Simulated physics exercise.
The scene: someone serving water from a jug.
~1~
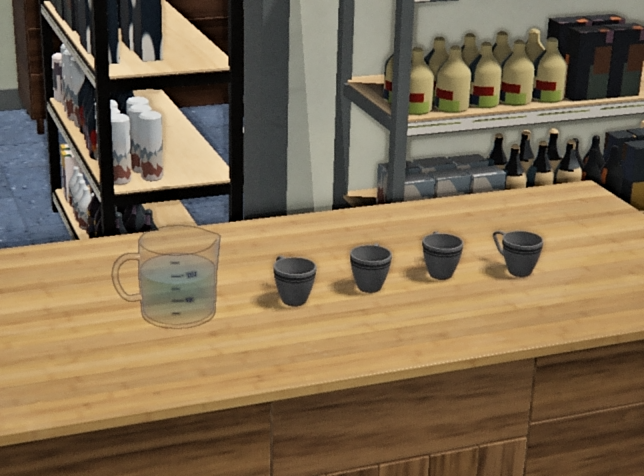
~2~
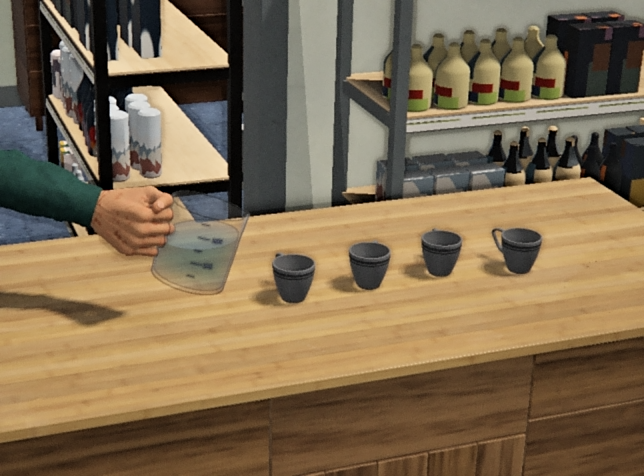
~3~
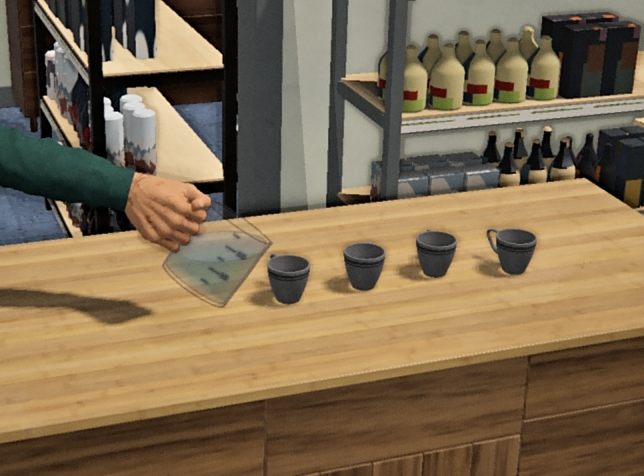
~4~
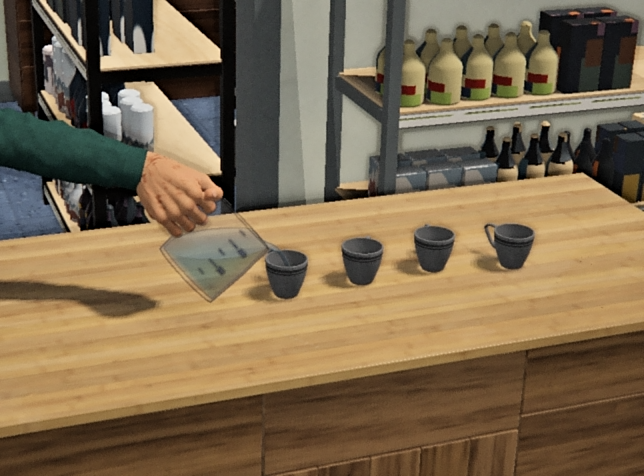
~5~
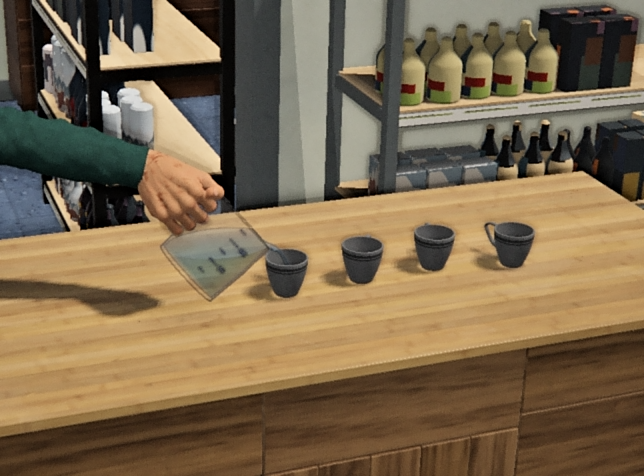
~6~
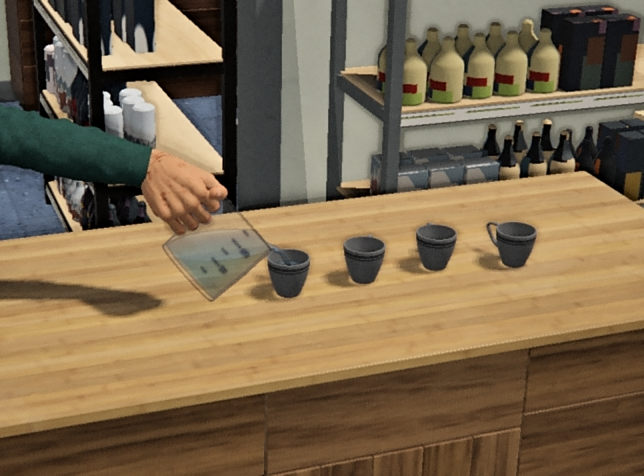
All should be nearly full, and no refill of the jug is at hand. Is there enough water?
The water will do.
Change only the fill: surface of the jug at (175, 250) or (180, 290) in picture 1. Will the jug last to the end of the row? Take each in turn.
As listed: Suffices, short.
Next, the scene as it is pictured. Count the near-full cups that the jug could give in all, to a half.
Roughly 6.0 servings.
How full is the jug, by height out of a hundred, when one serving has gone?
Some 50 per cent.
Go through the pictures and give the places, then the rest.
The first frame shows all stand on the top; jug (178, 275) about two thirds full; four cups, the last at (522, 254).
The second frame shows the hand lifts the jug; jug about two thirds full, surface at (200, 235); the first is empty.
In the third frame, the jug is brought over; jug (218, 252) tipped 35° with all of its load; four cups, the last at (515, 251).
In the fourth frame, a stream runs into the first cup; jug (216, 247) tipped 50° with nearly all of its load; the first is about a third full.
In the fifth frame, a stream runs into the first cup; jug (216, 246) tipped 50° with nearly all of its load; four cups, the last at (513, 245).
In the sixth frame, a stream runs into the first cup; jug (219, 246) tipped 50° with nearly all of its load; the first is about two thirds full.
Soon after, the first is about three quarters full.
Later, the first is done and the jug has about three quarters of its load.
In the end, all four are full and about a third of the water is over.
